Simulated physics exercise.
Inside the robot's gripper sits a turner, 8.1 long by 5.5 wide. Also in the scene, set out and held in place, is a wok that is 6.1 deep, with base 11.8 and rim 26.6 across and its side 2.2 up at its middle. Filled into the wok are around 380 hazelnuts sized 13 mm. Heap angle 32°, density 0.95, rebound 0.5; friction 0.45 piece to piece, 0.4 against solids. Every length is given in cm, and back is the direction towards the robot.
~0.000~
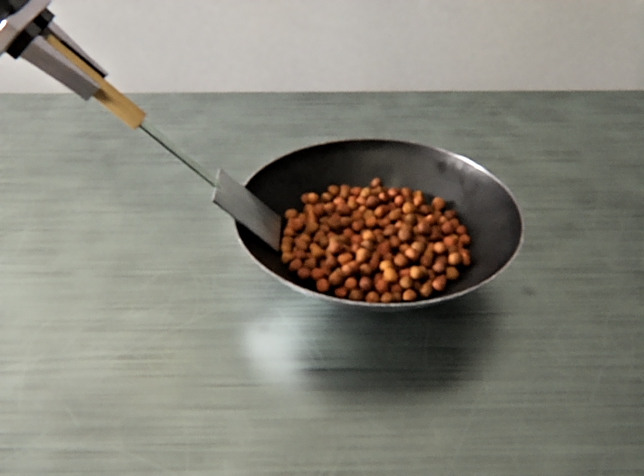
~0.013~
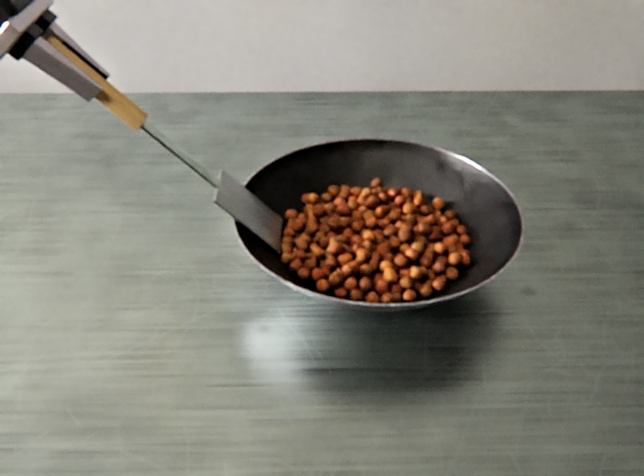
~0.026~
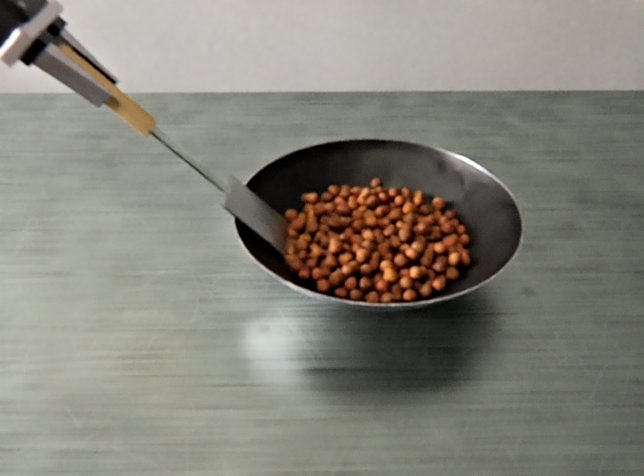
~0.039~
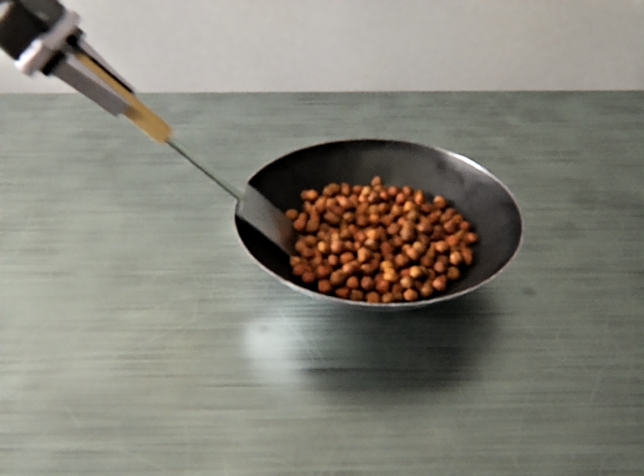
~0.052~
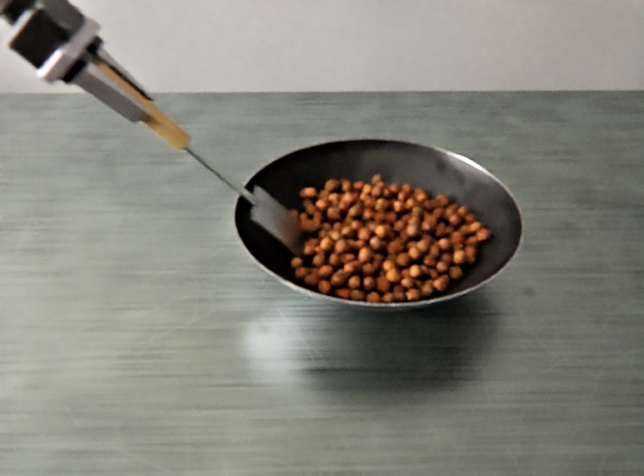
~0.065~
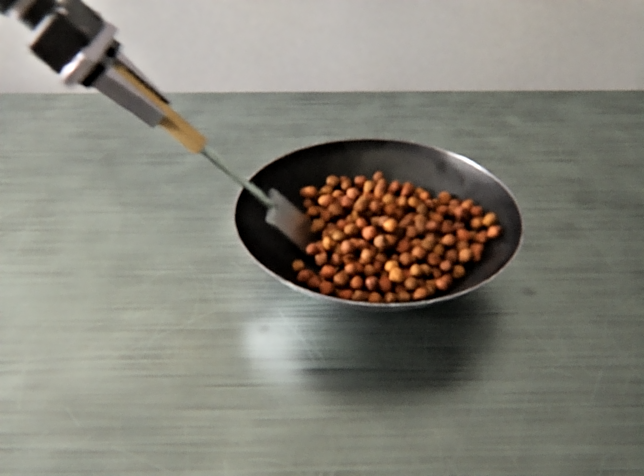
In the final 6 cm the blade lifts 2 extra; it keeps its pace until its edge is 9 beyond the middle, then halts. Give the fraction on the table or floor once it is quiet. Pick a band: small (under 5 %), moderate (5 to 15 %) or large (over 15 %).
The share is large, over 15 %.
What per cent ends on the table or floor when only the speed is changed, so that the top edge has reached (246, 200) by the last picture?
15 %.
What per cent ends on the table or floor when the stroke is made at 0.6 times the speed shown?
Roughly 20 per cent.
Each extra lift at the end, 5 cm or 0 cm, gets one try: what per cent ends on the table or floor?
Estimates, in order: 25 % then 25 %.
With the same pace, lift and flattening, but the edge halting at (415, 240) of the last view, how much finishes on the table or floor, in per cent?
About 5 per cent.
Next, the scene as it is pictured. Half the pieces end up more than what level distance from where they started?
Some 4 cm.
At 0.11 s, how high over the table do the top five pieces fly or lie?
Roughly 8 centimetres.
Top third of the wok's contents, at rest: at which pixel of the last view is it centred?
Look near (419, 238).
By 0.11 s, sloping 47°, highest piece 8 above the table; 385 in the wok.
By 0.15 s, sloping 47°, highest piece 9 above the table; 383 in the wok, 2 on the blade or in flight.
By 0.37 s, sloping 47°, highest piece 15 above the table; 259 in the wok, 44 on the table or floor, 82 on the blade or in flight.
By 1.42 s, sloping 47°, highest piece 4 above the table; 257 in the wok, 128 on the table or floor.
Final count, 257 in the wok, 128 on the table or floor. That is 33 % on the table or floor.
